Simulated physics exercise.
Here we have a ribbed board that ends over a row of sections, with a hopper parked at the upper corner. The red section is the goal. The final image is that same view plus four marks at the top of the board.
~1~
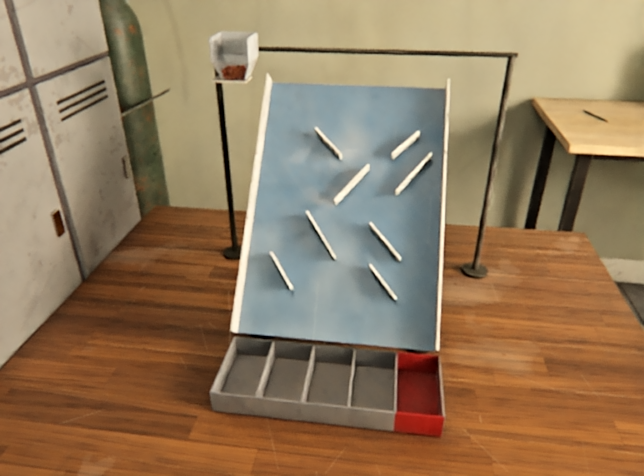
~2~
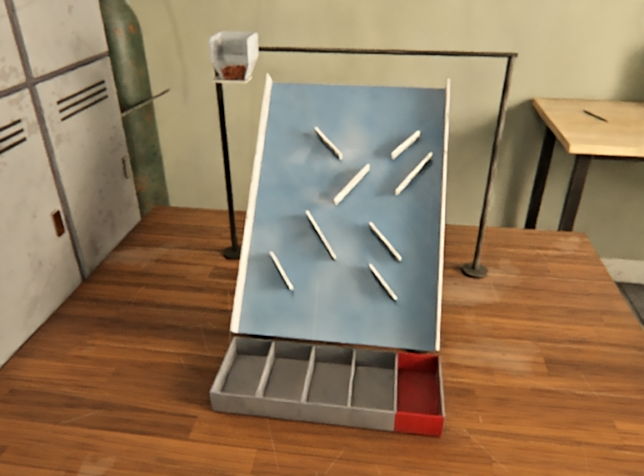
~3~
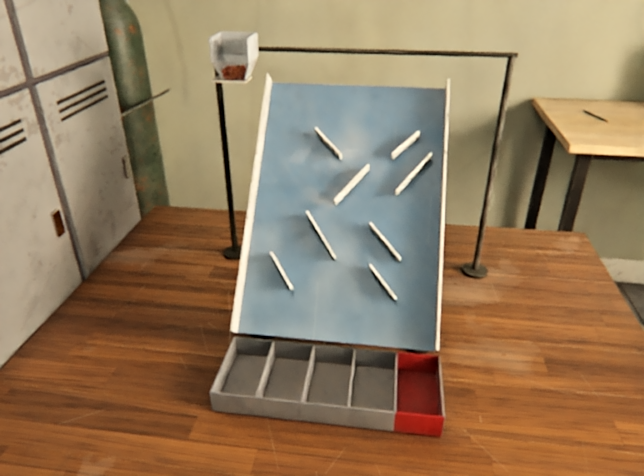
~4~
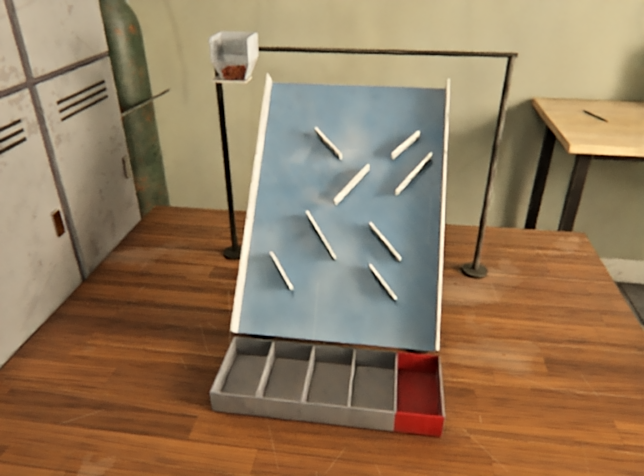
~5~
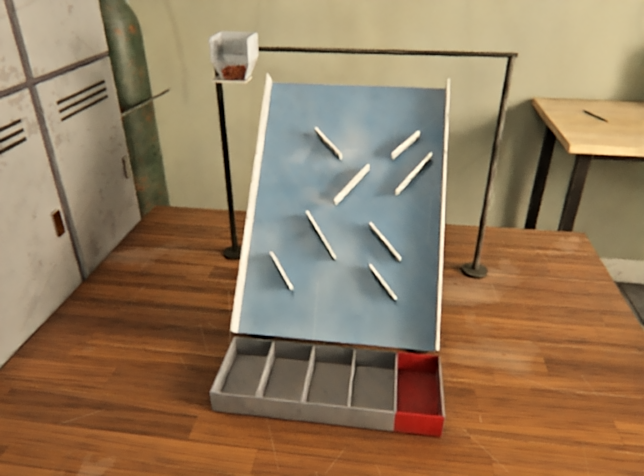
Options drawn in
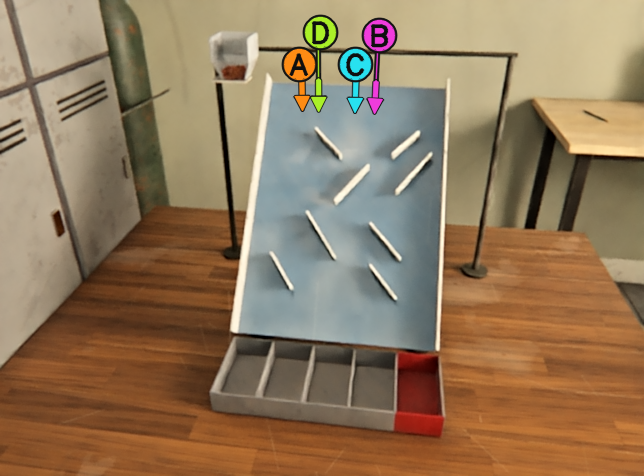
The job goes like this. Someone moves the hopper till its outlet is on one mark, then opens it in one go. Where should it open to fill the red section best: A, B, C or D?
Go for B.
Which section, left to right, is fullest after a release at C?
It is the fourth one.
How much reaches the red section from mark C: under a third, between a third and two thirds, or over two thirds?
It is under a third.
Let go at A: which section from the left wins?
It is the third one.
On the marked copy, mark A meets the board at (302, 105); mark B meets the board at (374, 108); mark C meets the board at (355, 107); mark D meets the board at (318, 106).
Choosing A, none at all in the red section, the bulk in other sections, a small share outside the box.
Choosing B, close to a third in the red section, close to two thirds in other sections.
Choosing C, a small share in the red section, all but a few in other sections.
Choosing D, none at all in the red section, the bulk in other sections, a small share outside the box.
